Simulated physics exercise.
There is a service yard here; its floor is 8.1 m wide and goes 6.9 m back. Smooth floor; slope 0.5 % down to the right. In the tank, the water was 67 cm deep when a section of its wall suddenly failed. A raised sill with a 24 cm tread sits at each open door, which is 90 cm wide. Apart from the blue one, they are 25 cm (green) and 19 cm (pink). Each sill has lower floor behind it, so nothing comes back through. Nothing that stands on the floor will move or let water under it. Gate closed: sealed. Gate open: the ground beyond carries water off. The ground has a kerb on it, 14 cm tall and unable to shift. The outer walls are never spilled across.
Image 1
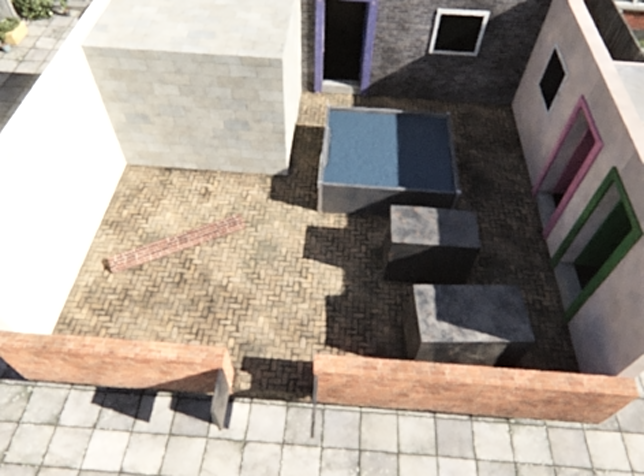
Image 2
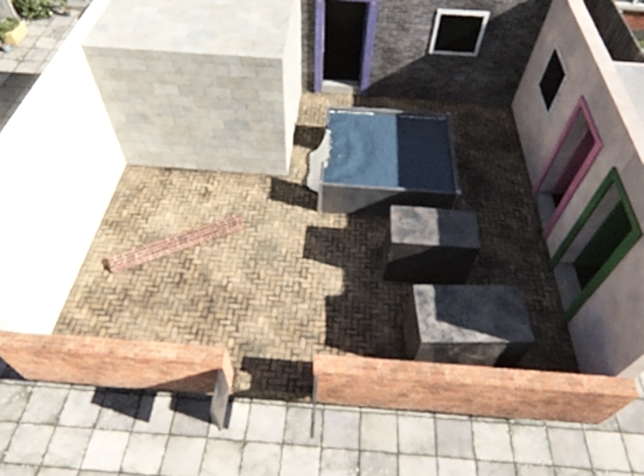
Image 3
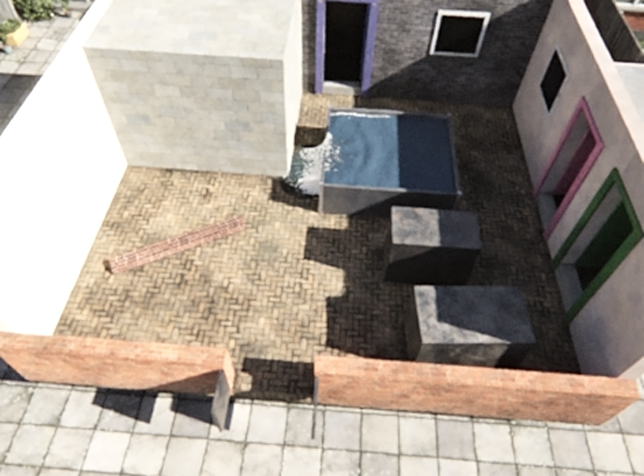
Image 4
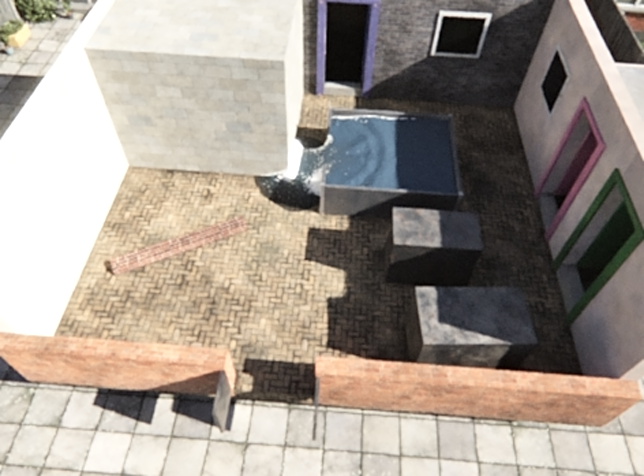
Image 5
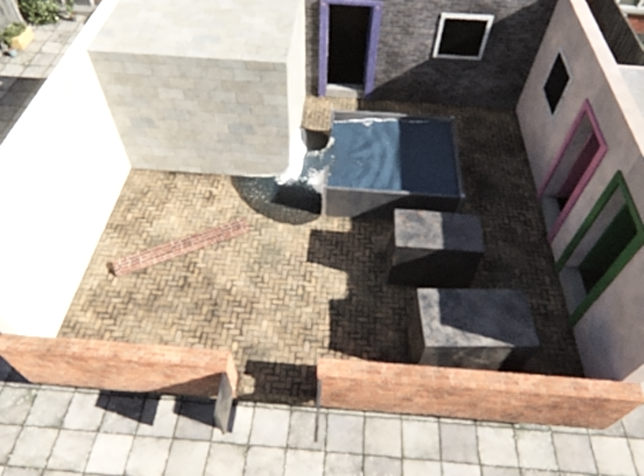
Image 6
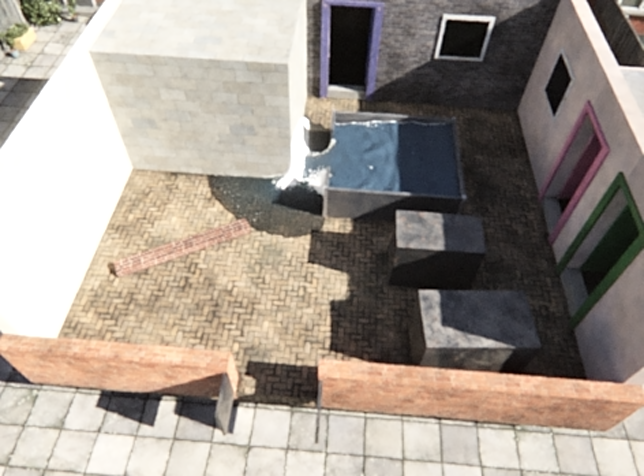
The clip opens on a paved, walled yard with a still, water-filled tank near the blue door. The left side of the tank gives way and water gushes out beside the pale block, then fans across the bricks in a widening dark patch while ripples cross the tank's surface.
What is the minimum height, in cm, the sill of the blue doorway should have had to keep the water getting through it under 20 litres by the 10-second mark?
24 cm.
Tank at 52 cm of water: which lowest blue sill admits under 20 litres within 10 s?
About 18 centimetres.
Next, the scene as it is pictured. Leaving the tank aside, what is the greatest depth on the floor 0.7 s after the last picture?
About 52 cm.
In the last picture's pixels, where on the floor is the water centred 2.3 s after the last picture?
I'd say around (340, 183).
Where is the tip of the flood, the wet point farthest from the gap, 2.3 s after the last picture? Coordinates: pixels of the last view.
Close to pixel (47, 360).
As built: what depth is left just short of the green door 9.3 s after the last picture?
Lab note: Depth approx. 3.0 cm.
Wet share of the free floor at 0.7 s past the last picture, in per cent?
Roughly 25 percent of the floor.
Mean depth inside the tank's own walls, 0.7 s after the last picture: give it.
Average depth: Approx. 51 cm.
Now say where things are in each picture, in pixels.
The first picture shows the tank at (388, 150) is whole and still, 67 cm deep; the blue door at (344, 55) is dry.
In the second picture, the gap is at (326, 161), the front 0.4 m out at (306, 183); the back of the tank holds 67 cm.
In the third picture, the gap is at (326, 164), the front 0.8 m out at (283, 178); the back of the tank holds 67 cm.
In the fourth picture, water pours out at (328, 165) and has run 1.3 m, to (260, 179); about 12 cm deep outside, 67 cm at the back.
In the fifth picture, the gap is at (329, 167), the front 1.8 m out at (236, 183); the back of the tank holds 67 cm.
In the sixth picture, the front is at (213, 185), 2.3 m from the gap at (331, 167); 3.0 m2 of floor is wet, 66 cm left at the back; 1.2 m in a straight line remain to the blue door at (349, 60).
Then, 0.7 s after the last picture water covers 25 % of the floor, deepest (52 cm) near (304, 174); 24 cm at the blue door, 0 litres in over its 21 cm sill.
Then, 2.3 s after the last picture water covers 60 % of the floor, deepest (33 cm) near (304, 174); 26 cm at the blue door, 34 litres in over its 21 cm sill.
Then, 9.3 s after the last picture water covers 95 % of the floor, deepest (16 cm) near (495, 398); 10 cm at the blue door, 43 litres in over its 21 cm sill.
At the blue door as built, the water peaked near 29 cm, 1.5 s after the last picture.
Run again over the same 10 s with other heights there, 35 litres in over 22 cm, 4 litres over 29.5 cm. The limit of 20 litres is kept from about 24 cm up.
